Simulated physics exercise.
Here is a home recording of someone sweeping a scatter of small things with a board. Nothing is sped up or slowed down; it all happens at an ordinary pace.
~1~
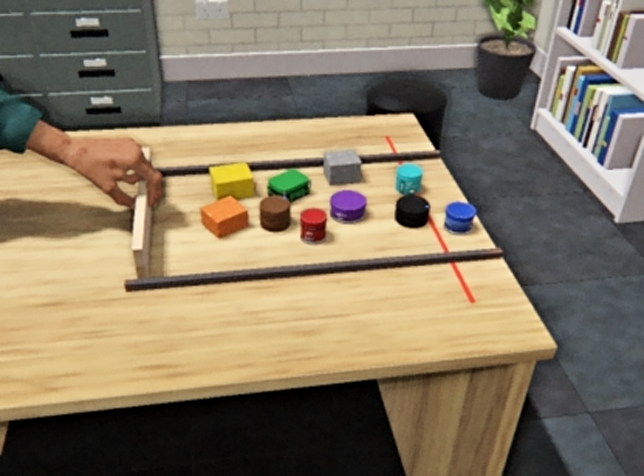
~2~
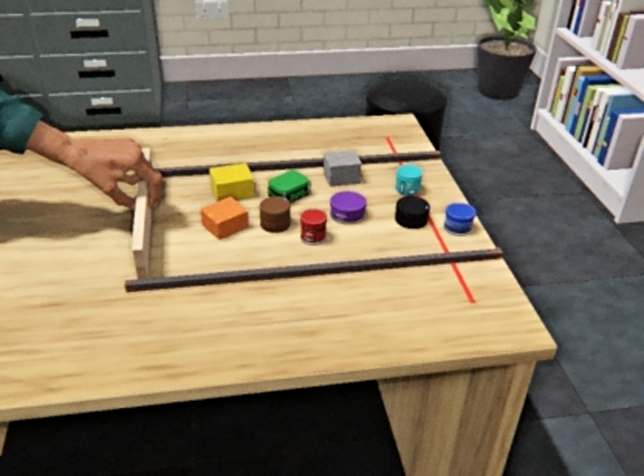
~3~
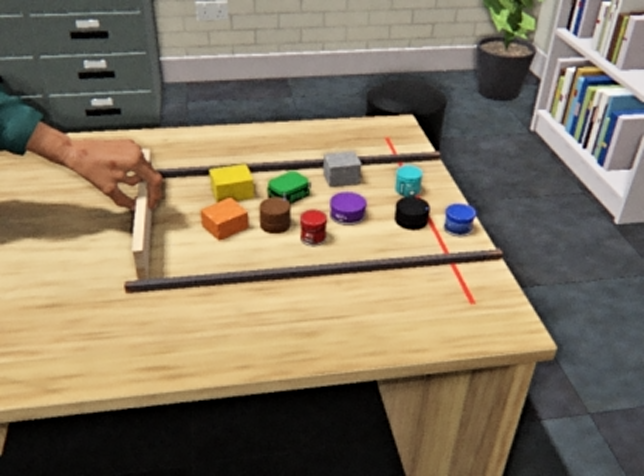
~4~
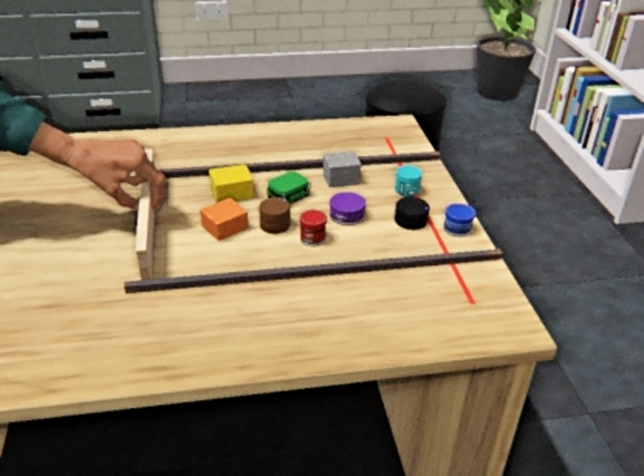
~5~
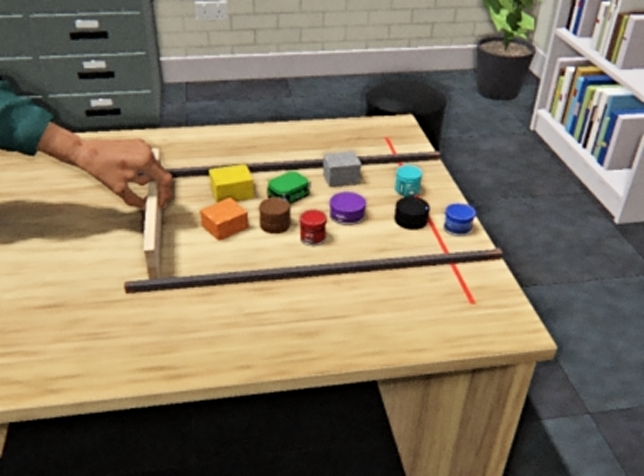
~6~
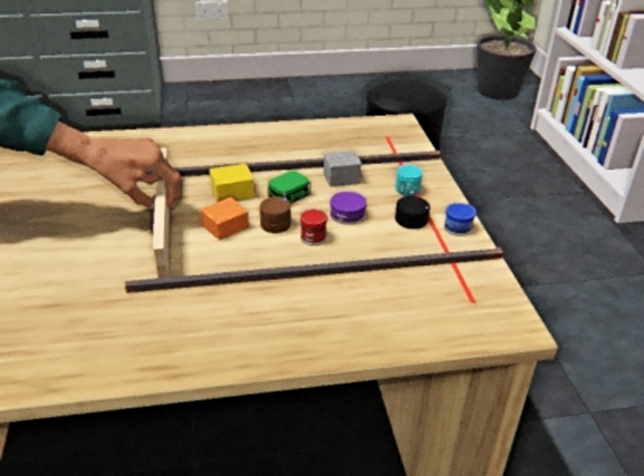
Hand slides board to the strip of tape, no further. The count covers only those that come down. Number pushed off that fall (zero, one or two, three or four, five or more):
Band: Five fallers or above.
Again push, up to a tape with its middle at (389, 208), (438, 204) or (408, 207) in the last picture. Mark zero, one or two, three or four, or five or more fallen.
First either one or two, then five or more, and lastly three or four.
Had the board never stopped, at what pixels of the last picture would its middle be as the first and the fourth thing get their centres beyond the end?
First around (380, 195), then around (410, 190).
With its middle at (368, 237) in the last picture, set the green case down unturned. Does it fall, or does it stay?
Here the green case stays aboard.
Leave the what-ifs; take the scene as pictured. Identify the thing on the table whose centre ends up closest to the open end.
The black lid ends nearest.
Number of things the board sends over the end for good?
6.
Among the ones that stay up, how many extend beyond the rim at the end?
I'd put it at 1.
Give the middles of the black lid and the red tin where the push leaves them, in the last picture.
One ends up near (482, 222) and the other near (451, 222).
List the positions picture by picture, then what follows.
In the first picture, blue tin (459, 219); turquoise tub (409, 180); black lid (412, 211); board (144, 209); tape (423, 205).
In the second picture, turquoise tub (409, 180); orange block (225, 218).
In the third picture, black lid (412, 213); red tin (313, 228).
In the fourth picture, blue tin (459, 220); yellow block (232, 184).
In the fifth picture, turquoise tub (408, 181); board (155, 210).
In the sixth picture, blue tin (460, 219); turquoise tub (409, 180); black lid (412, 212); board (163, 209); tape (423, 205).
Soon after, none off yet; blue tin at rest near (460, 219); turquoise tub at rest near (409, 180); black lid at rest near (412, 212).
After that, none off yet; blue tin at rest near (462, 220); turquoise tub displaced about its own width near (424, 178); black lid displaced a little near (429, 216).
In the end, the number that fall off is five or more; gone, brown lid, green case, purple pot, grey block, turquoise tub and blue tin.
